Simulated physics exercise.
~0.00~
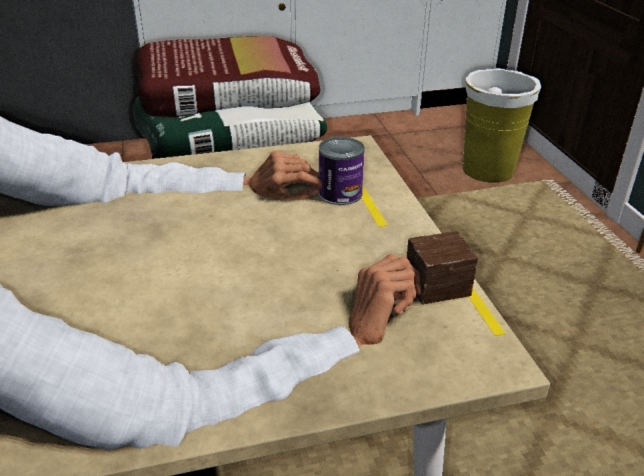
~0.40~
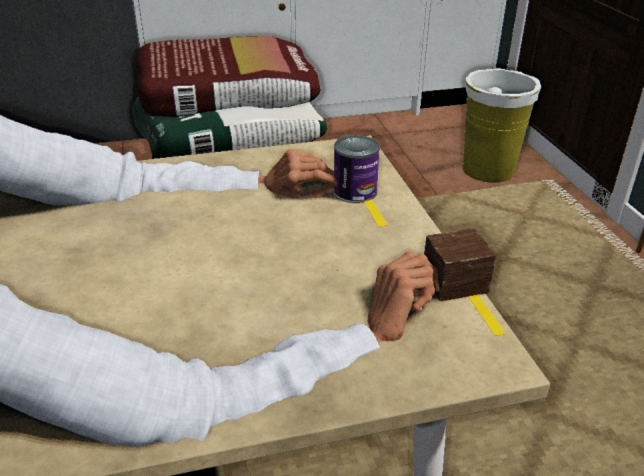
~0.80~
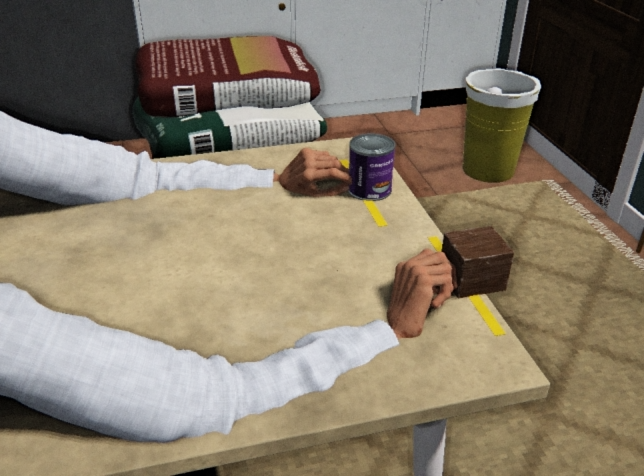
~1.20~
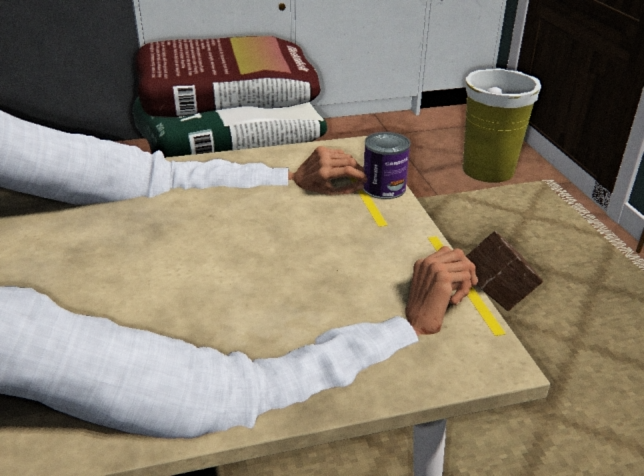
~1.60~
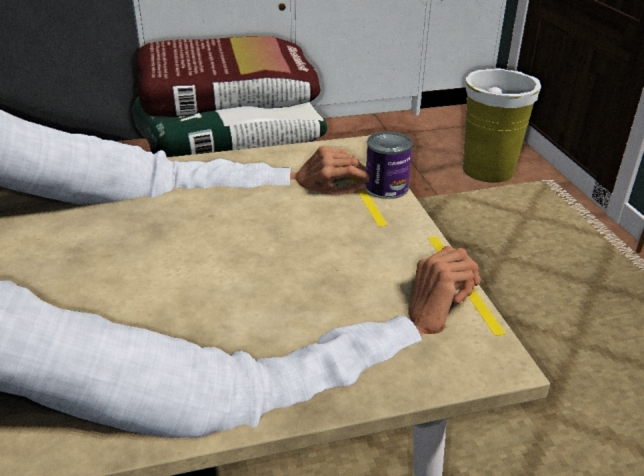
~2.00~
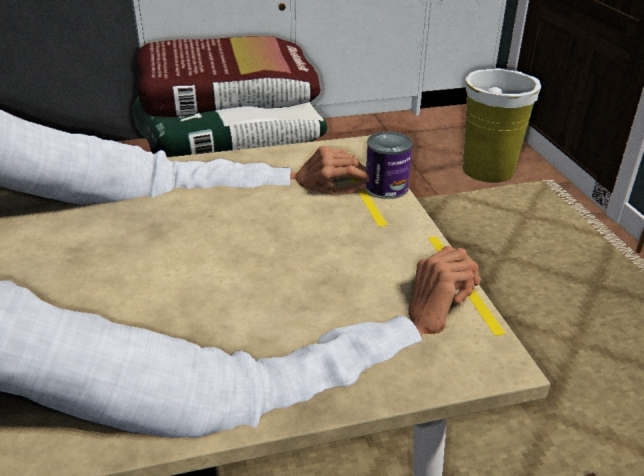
In the video, two hands push a purple pot and a brown block rightward along a table toward yellow tape marks. The block tips over the edge and drops out of sight, while the pot stops and remains on the table near the far corner.
